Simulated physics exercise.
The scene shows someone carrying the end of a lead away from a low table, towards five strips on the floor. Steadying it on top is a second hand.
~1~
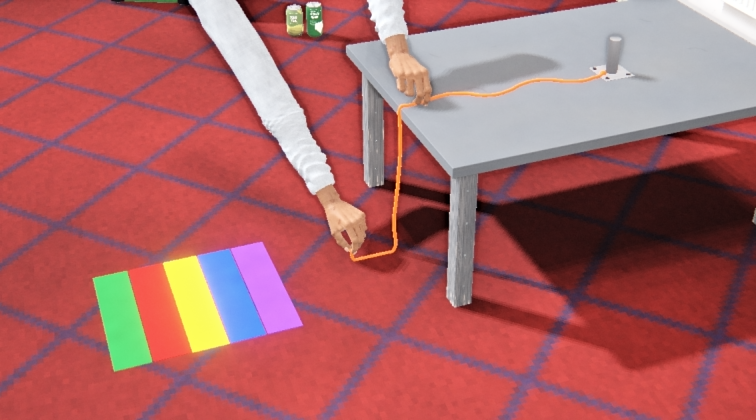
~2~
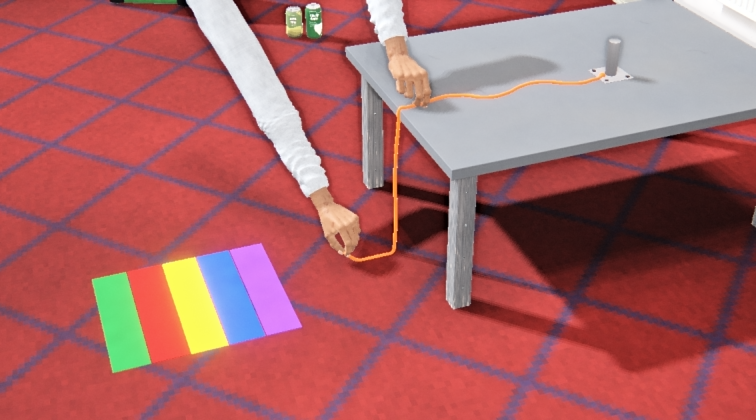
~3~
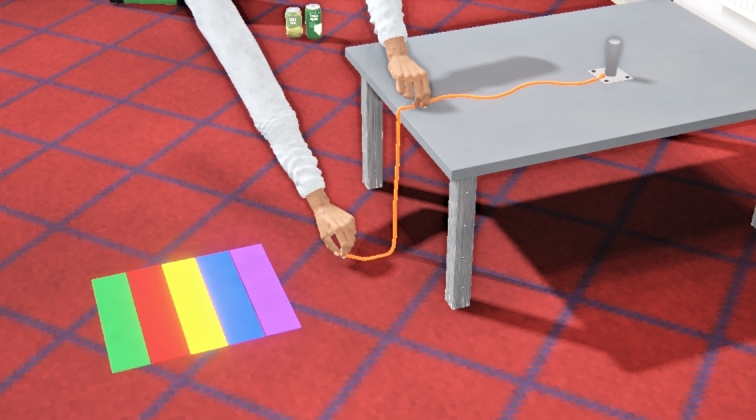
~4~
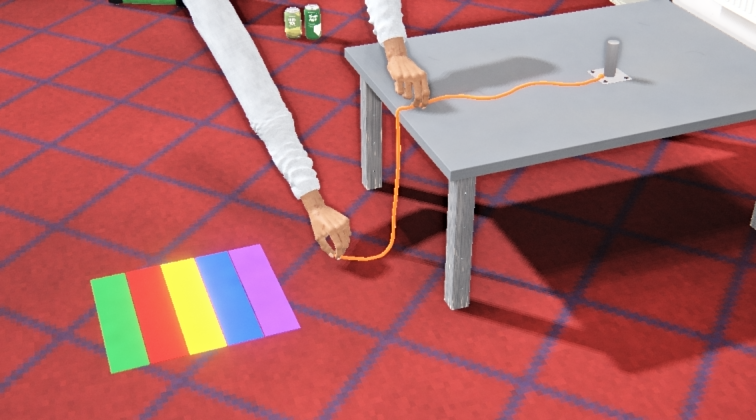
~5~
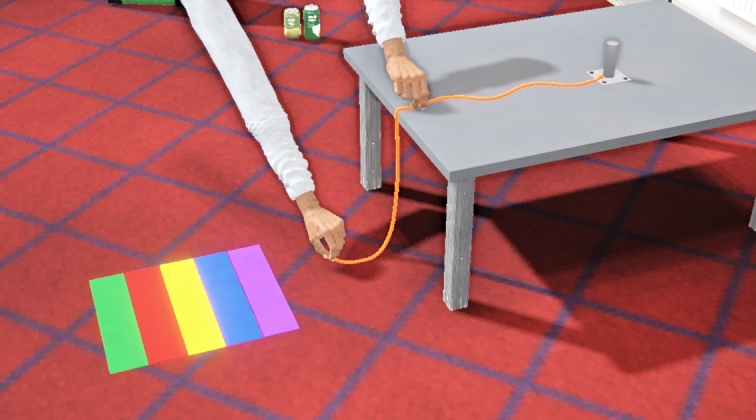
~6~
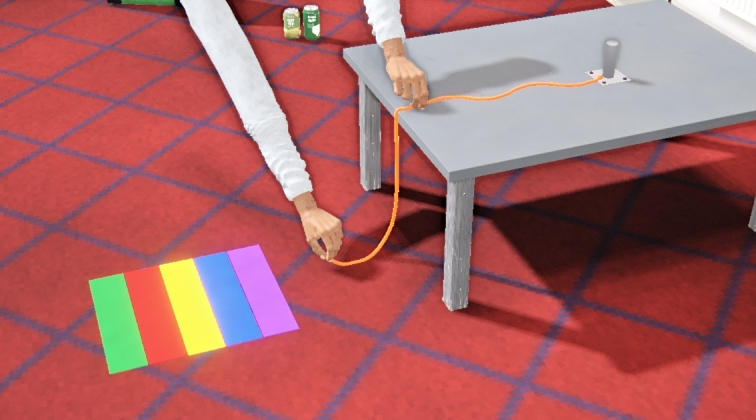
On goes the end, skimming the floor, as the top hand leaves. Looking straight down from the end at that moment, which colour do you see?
You see blue.
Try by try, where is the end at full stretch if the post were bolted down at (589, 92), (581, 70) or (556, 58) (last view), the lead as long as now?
Try by try: (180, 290), (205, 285) and (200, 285).
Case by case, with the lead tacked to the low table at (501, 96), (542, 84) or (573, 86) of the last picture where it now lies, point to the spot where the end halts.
Approximately (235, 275), (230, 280) and (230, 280), respectively.
Soon after, end near (292, 265); short of the strips.
After that, end near (250, 275); over purple.
At the stop, end near (225, 280); over blue. It halts on the blue strip.
